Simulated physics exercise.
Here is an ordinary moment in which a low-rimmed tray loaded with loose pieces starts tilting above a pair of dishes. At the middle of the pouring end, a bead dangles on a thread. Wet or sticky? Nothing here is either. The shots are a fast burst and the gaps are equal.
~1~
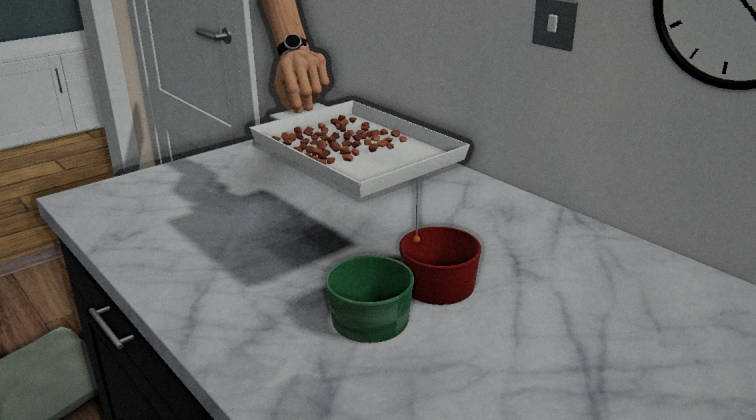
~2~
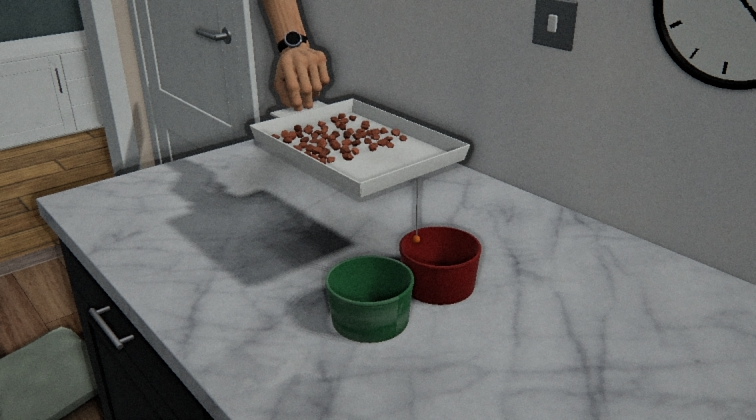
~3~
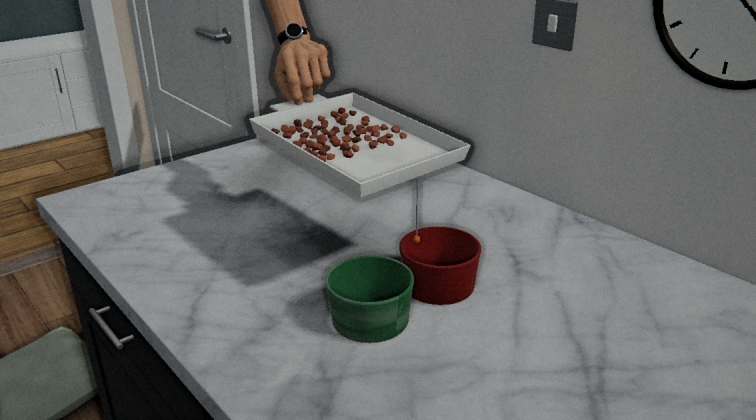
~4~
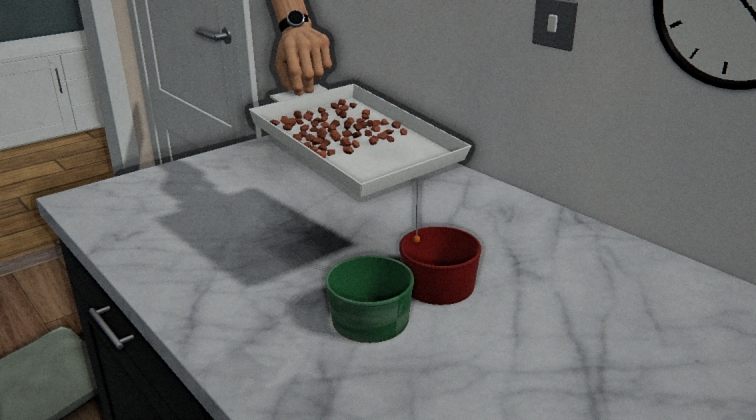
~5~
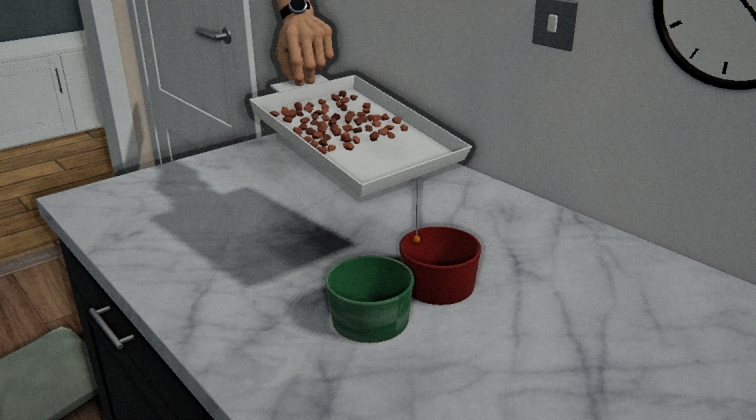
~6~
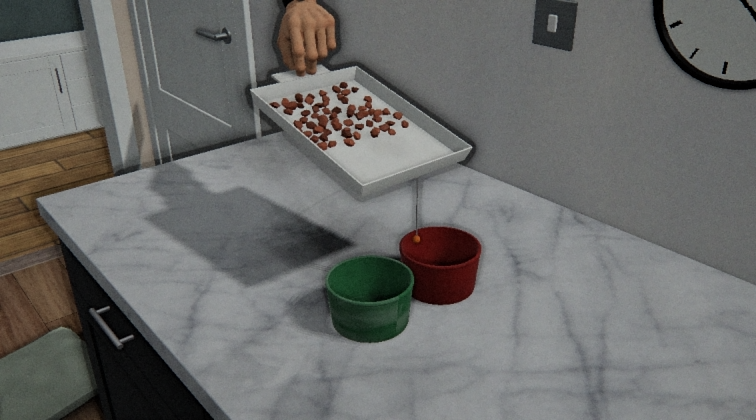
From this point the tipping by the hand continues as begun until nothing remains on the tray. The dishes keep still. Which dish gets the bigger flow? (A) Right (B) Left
Answer: A.
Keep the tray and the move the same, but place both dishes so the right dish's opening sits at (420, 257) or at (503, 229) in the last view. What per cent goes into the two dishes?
In order, about 50 and 70 in a hundred.
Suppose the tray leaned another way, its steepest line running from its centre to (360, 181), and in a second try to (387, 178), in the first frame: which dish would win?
Case one: The dish at left. Case two: The dish at left.
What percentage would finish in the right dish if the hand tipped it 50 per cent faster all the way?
Estimate: Some 40%.
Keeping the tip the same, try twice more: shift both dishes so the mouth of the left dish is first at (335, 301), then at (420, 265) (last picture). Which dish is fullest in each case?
The dish to the right, then the dish to the left.
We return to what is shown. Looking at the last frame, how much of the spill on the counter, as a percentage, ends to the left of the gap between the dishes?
About 0 percent.
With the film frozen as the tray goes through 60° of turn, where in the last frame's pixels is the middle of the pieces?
(416, 163).
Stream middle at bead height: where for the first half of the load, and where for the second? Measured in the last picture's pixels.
The first part at (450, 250); the rest at (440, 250).
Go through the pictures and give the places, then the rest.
The first frame shows corners of the pouring end at (361, 181) and (465, 145), level; middle of the load at (331, 140), bits of crushed brick; left dish at (398, 314); right dish at (468, 278); bead on its thread at (416, 239).
The second frame shows corners of the pouring end at (361, 181) and (465, 145), level; middle of the load at (331, 139).
The third frame shows corners of the pouring end at (361, 181) and (465, 145), tipped barely, level across its low end; middle of the load at (331, 135).
The fourth frame shows corners of the pouring end at (362, 182) and (466, 145), tipped a little, level across its low end; middle of the load at (332, 128).
The fifth frame shows corners of the pouring end at (363, 182) and (467, 146), tipped a little, level across its low end; middle of the load at (332, 122).
The sixth frame shows corners of the pouring end at (363, 182) and (467, 146), tipped a little, level across its low end; middle of the load at (333, 116); left dish at (398, 314); right dish at (468, 278).
Soon, tray tipped steeply; all on the tray.
A while on, tray tipped past a quarter turn; about two thirds on the tray; a stray few in the left dish; a small part in the right dish; a small part outside both; a small part in the air.
Towards the end, tray tipped past a quarter turn; a small part in the left dish; about half in the right dish; about a third outside both.
Finally, tray tipped past a quarter turn; a small part in the left dish; about half in the right dish; about a third outside both.
